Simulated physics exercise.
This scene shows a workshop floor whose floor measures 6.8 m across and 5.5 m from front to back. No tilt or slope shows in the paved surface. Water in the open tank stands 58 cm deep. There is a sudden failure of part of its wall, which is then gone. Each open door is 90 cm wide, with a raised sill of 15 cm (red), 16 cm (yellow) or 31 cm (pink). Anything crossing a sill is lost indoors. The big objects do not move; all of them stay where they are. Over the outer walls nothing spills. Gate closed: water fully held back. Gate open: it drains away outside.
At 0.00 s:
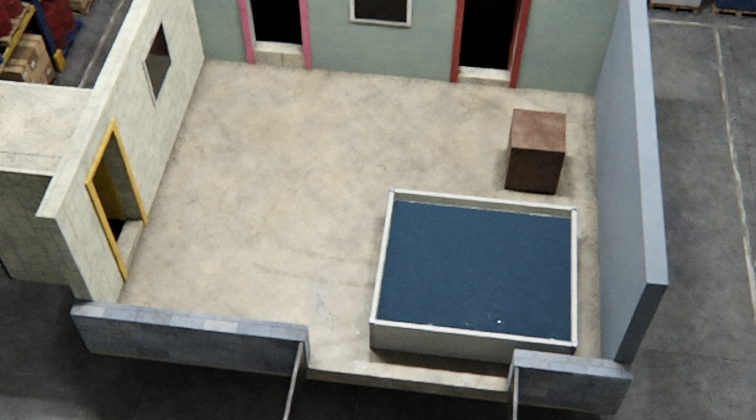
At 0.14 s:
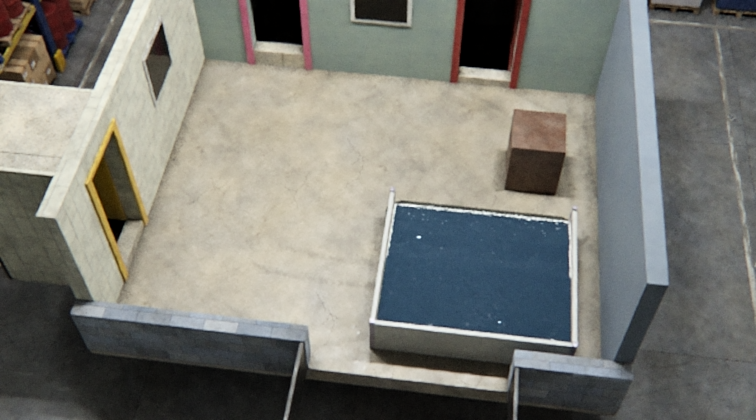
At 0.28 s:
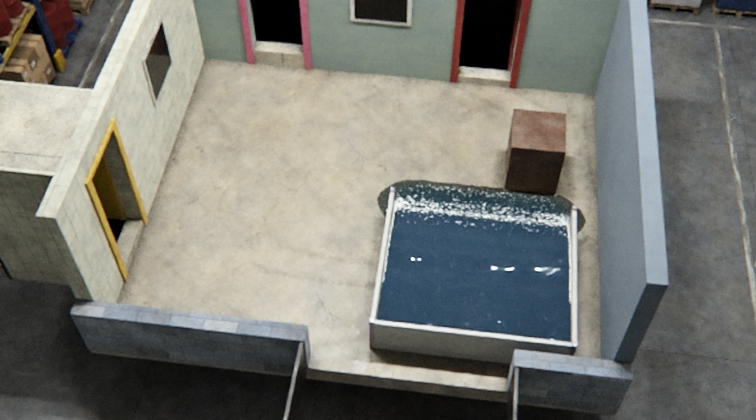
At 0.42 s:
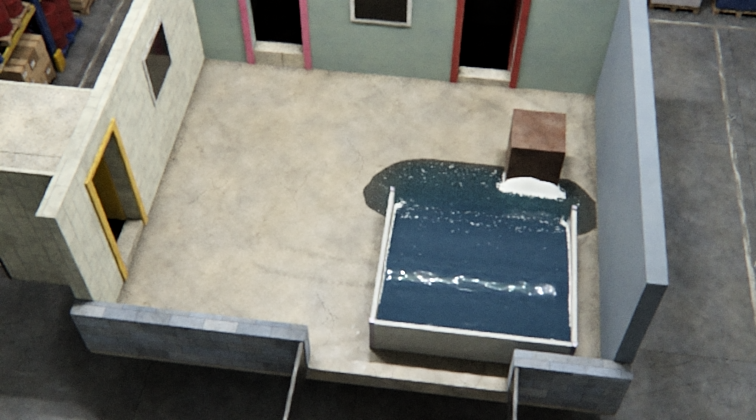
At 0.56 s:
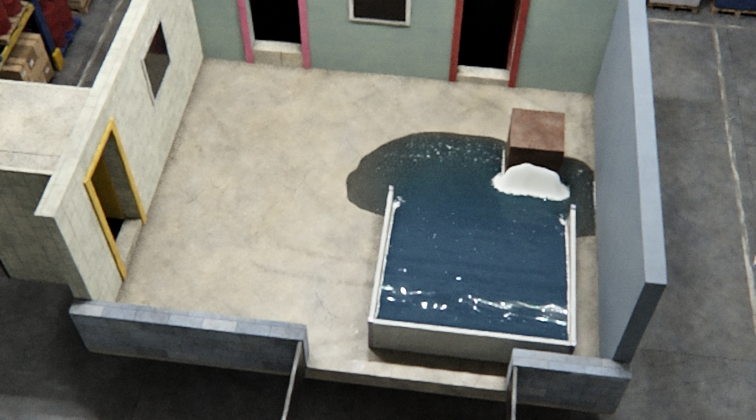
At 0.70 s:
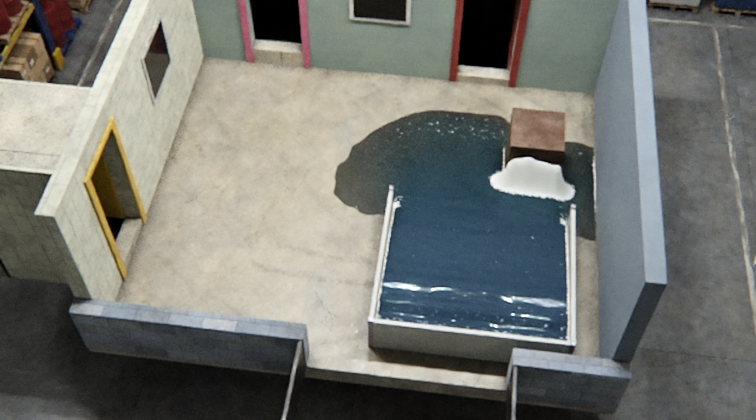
Dark blue water poured out of the far side of an open tank on a workshop floor, foamed white against a brown box just behind it, and spread back and left across the pale floor.
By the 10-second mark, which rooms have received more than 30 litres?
By then: Room behind the red door: More than 30 litres; room behind the yellow door: 30 litres or less; room behind the pink door: 30 litres or less.
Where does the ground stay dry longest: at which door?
It would be the yellow door.
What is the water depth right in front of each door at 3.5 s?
Red 22 cm, yellow 0 cm, pink 13 cm.
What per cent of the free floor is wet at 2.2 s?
Roughly 45 % of the floor.
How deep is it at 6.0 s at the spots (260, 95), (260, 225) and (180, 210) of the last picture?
Roughly 17, 2, 7 cm.
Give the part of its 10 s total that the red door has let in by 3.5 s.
About 90 per cent.
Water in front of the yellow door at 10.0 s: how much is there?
It comes to near 12.5 cm.
After 1.4 s water covers 35 % of the floor and is deepest (42 cm) near (527, 200); red door 29 cm at the sill, 22 L in, yellow door not reached, pink door not reached.
After 2.2 s water covers 45 % of the floor and is deepest (34 cm) near (585, 215); red door 31 cm at the sill, 94 L in, yellow door not reached, pink door 4 cm at the sill, 0 L in.
After 3.5 s water covers 55 % of the floor and is deepest (34 cm) near (213, 63); red door 22 cm at the sill, 177 L in, yellow door not reached, pink door 13 cm at the sill, 0 L in.
After 6.0 s water covers 85 % of the floor and is deepest (18 cm) near (244, 96); red door 11 cm at the sill, 196 L in, yellow door 5 cm at the sill, 0 L in, pink door 15 cm at the sill, 0 L in.
After 10.0 s water covers 95 % of the floor and is deepest (16 cm) near (107, 327); red door 8 cm at the sill, 196 L in, yellow door 12 cm at the sill, 0 L in, pink door 7 cm at the sill, 0 L in.
